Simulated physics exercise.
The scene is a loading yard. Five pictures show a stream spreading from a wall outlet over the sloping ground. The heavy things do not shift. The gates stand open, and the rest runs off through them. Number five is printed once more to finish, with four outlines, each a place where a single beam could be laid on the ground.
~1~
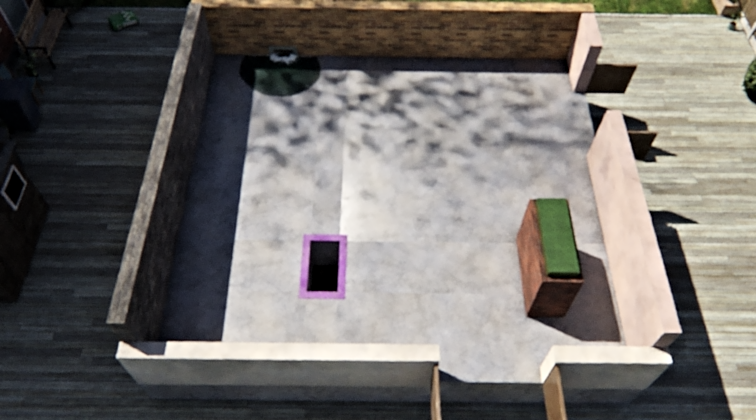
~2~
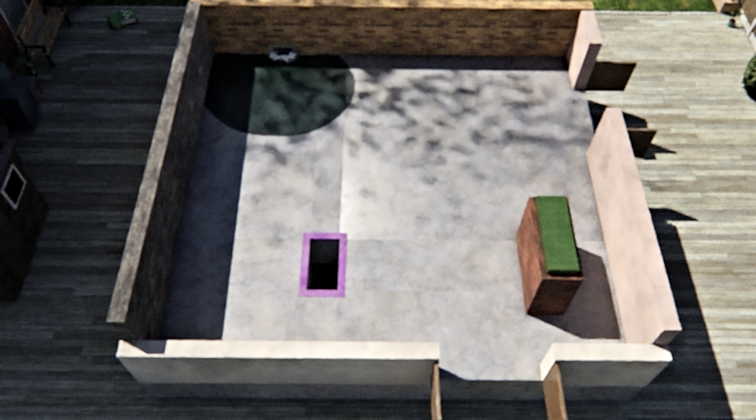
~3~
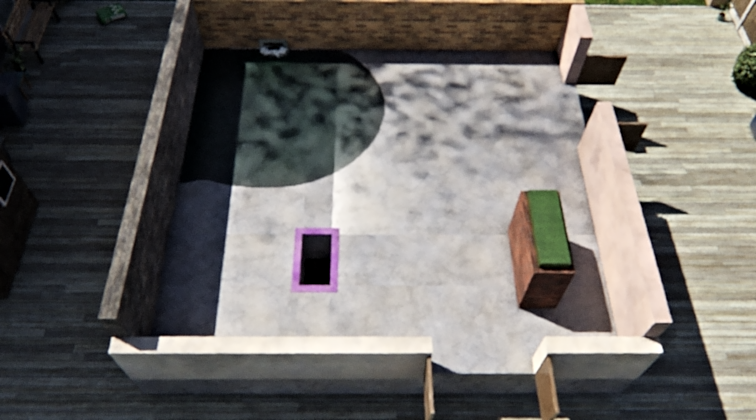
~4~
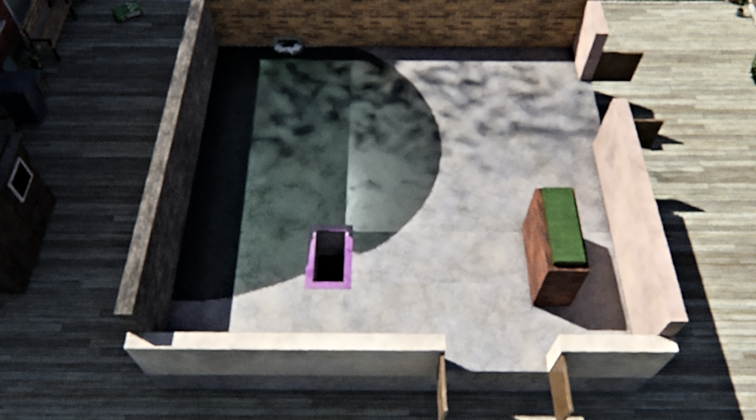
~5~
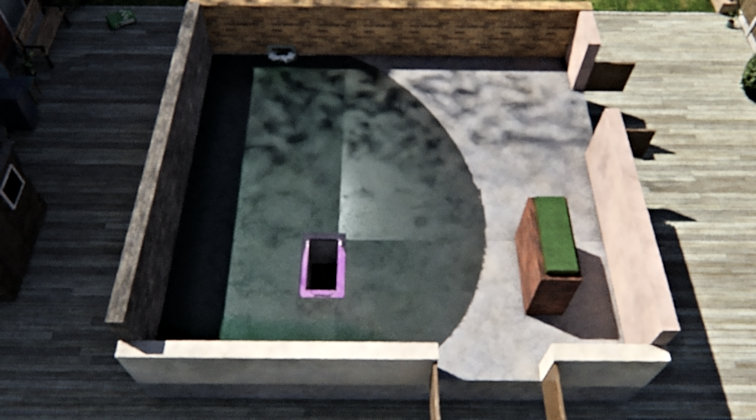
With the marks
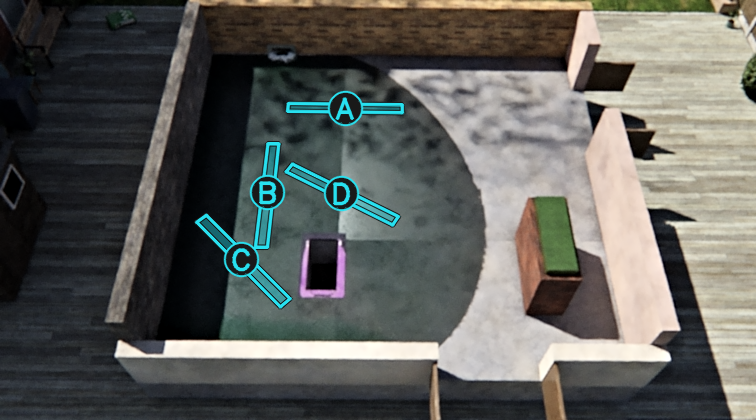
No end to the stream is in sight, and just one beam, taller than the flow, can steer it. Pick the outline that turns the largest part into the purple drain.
Spot C does it best.
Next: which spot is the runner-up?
That would be B.
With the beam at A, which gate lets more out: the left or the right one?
The left one.
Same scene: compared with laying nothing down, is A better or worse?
Spot A is worse.
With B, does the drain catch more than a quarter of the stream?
Yes.
On the marked copy, A from (288, 107) to (402, 108); B from (261, 247) to (273, 143); C from (201, 218) to (285, 302); D from (289, 167) to (395, 220).
For spot A, about 20 % of the stream runs into the purple drain, about 79 % out by the gates.
For spot B, about 29 % of the stream runs into the purple drain, about 70 % out by the gates.
For spot C, about 53 % of the stream runs into the purple drain, about 45 % out by the gates.
For spot D, about 18 % of the stream runs into the purple drain, about 81 % out by the gates.
